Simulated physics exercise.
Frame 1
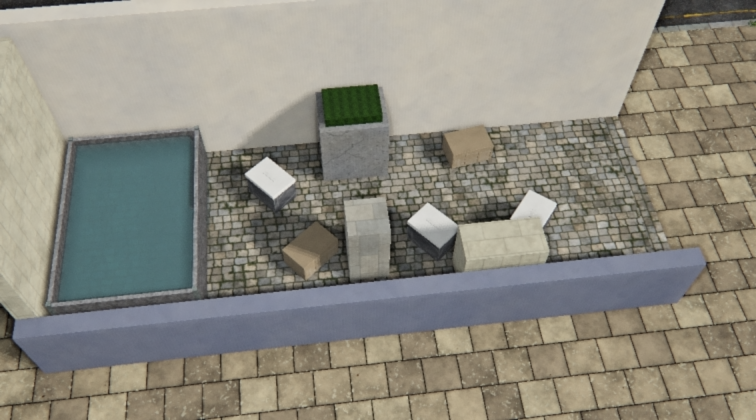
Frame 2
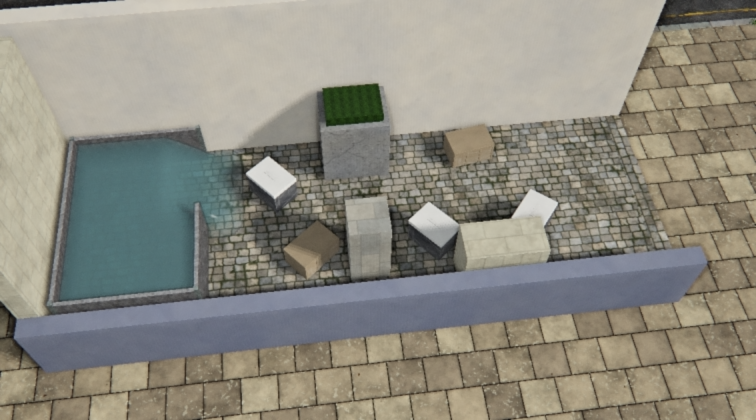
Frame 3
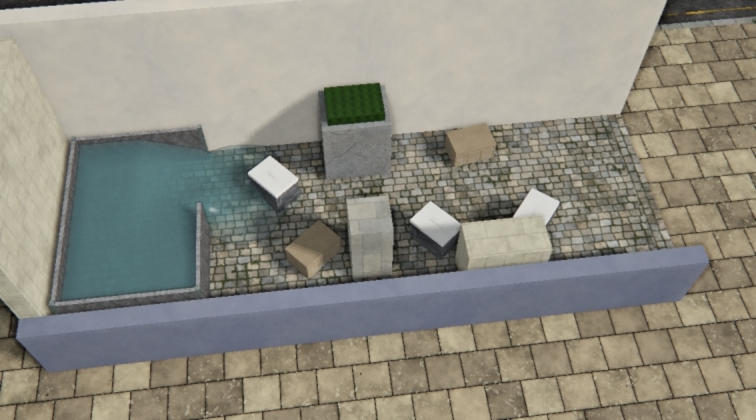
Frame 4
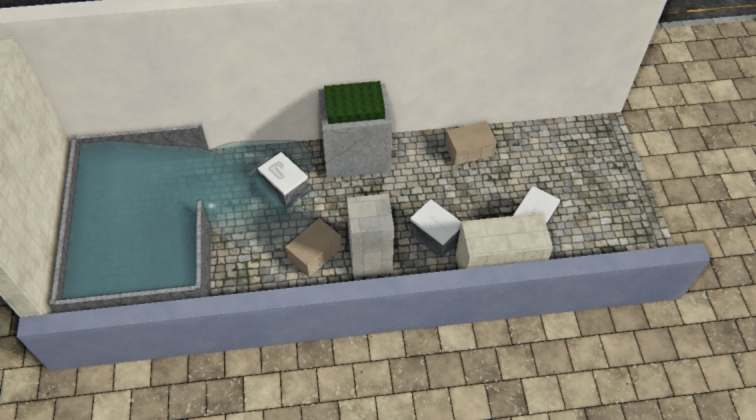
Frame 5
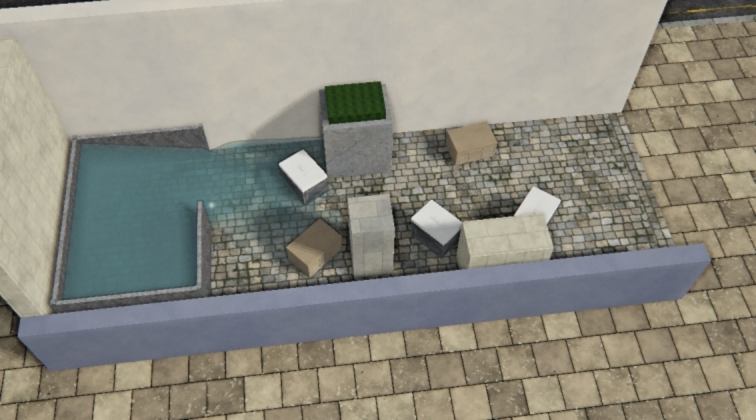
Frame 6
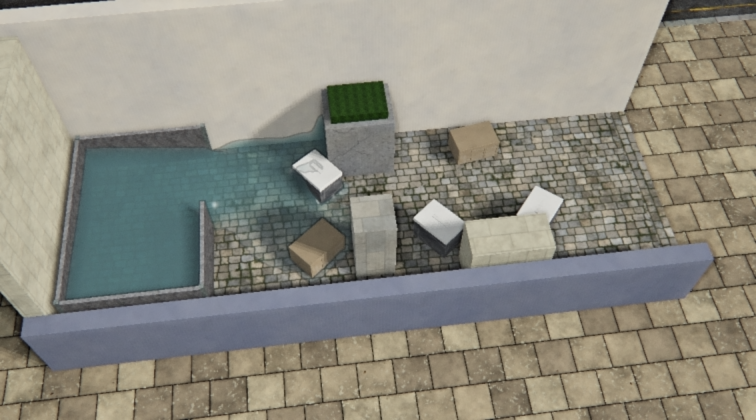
In the video, part of the right wall of a water tank in a walled alley opens and water spreads rightward over the cobbles, then the nearest white block shifts a short way right while the other blocks stay put.
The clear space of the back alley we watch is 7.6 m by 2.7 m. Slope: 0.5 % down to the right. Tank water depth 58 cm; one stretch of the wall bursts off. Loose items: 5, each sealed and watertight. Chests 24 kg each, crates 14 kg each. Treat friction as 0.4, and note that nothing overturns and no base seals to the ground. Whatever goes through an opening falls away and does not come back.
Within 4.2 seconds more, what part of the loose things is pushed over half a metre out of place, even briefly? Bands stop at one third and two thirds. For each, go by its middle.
I expect two thirds or higher.
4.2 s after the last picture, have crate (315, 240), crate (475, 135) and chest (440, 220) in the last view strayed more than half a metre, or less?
Beyond the mark, within the mark, beyond the mark.
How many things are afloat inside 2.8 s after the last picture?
I get 1.
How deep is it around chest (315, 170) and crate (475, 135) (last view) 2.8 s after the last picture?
About 7 and 3 cm.
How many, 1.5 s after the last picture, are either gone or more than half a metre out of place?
I count 3.
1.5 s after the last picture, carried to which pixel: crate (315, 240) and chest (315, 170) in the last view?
Roughly (306, 282), then roughly (469, 176).
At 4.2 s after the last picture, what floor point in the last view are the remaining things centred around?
Around (510, 183).
Then, 0.4 s after the last picture 1 of 5 are over 50 cm from their spots; 0 afloat.
Then, 1.5 s after the last picture 3 of 5 are over 50 cm from their spots; 0 afloat.
Then, 2.8 s after the last picture 4 of 5 are over 50 cm from their spots; 1 afloat.
Then, 4.2 s after the last picture 4 of 5 are over 50 cm from their spots, and 4 have been at some point; 1 afloat.
